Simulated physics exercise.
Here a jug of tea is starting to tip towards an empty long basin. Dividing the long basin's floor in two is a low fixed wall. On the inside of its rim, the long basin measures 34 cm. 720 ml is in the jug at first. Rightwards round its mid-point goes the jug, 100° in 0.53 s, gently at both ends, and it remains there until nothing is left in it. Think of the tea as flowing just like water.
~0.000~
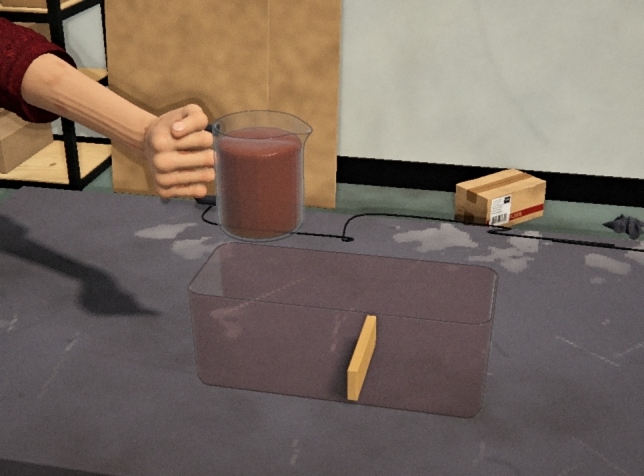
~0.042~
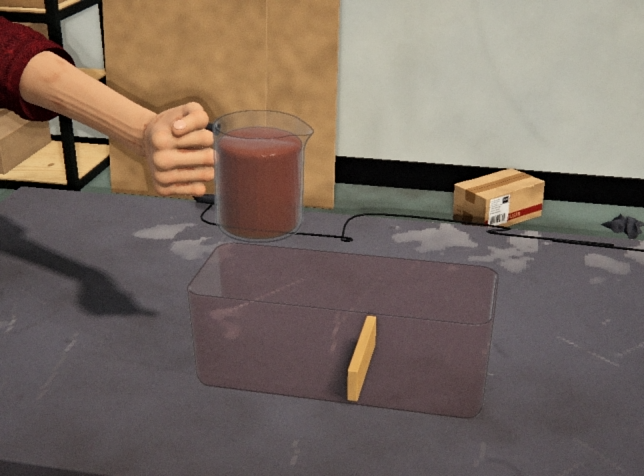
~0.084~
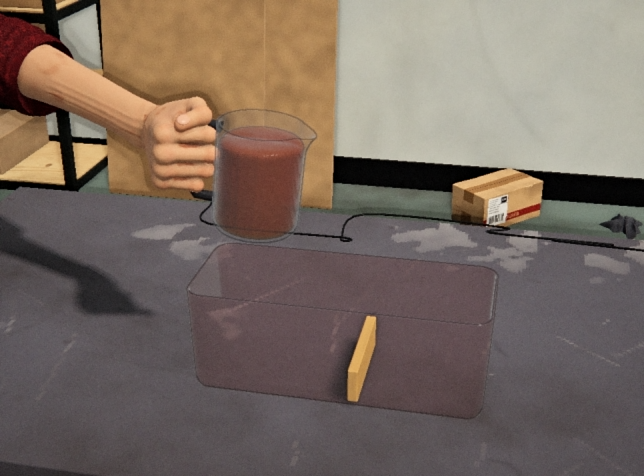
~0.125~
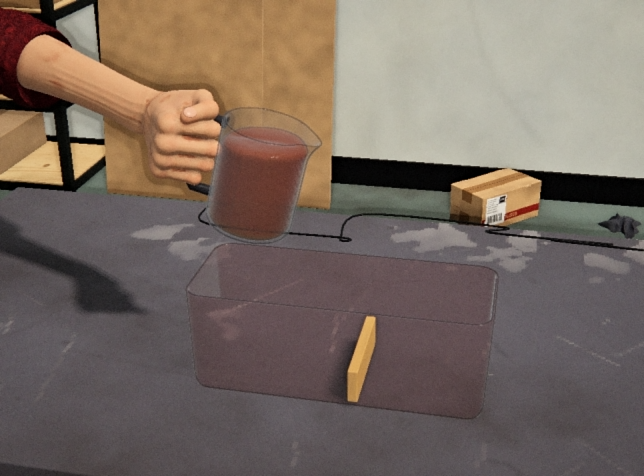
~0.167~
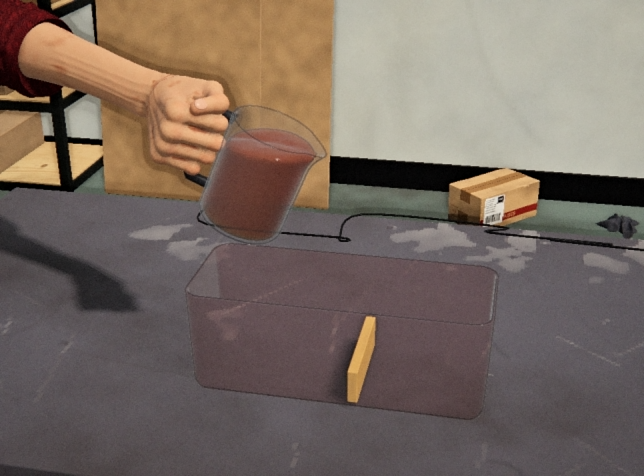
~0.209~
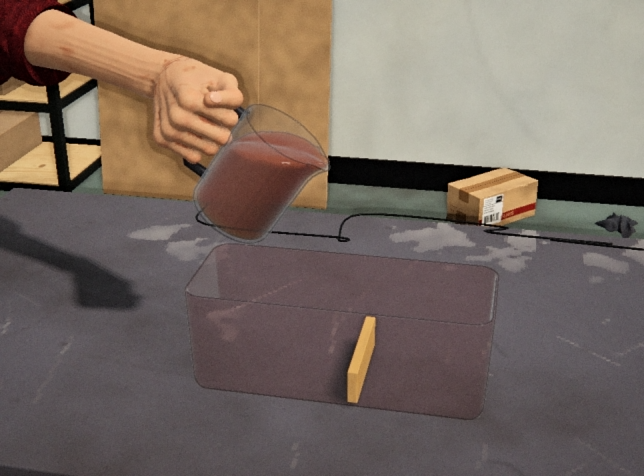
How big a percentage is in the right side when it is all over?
Roughly 86 per cent is in the right side.
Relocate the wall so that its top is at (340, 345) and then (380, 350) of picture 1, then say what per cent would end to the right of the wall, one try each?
Roughly 95 per cent, then 50 per cent.
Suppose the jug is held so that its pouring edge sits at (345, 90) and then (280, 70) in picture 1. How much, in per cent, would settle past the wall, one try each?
In order, 90 and 60 per cent.
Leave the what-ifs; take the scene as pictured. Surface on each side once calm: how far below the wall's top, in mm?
Looks like roughly 38 mm on the left and roughly 8 mm on the right.
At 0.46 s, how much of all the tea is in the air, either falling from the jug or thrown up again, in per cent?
Share: Roughly 22 per cent.
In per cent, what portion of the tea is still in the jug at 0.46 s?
Some 62 % of it is still there.
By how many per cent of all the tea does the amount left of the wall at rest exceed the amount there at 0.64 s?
That is roughly 8 in a hundred of the whole.
By 0.46 s the tilt is 95° and 62 per cent is still to pour, 1 is left of the wall and 14 right of it.
By 0.64 s the tilt is 100° and 24 per cent is still to pour, 5 is left of the wall and 54 right of it.
By 0.82 s the tilt is 100° and 8 per cent is still to pour, 7 is left of the wall and 79 right of it.
By 1.03 s the tilt is 100° and 2 per cent is still to pour, 11 is left of the wall and 86 right of it.
At rest 13 per cent lies left of the wall, 86 right of it and 1 outside.
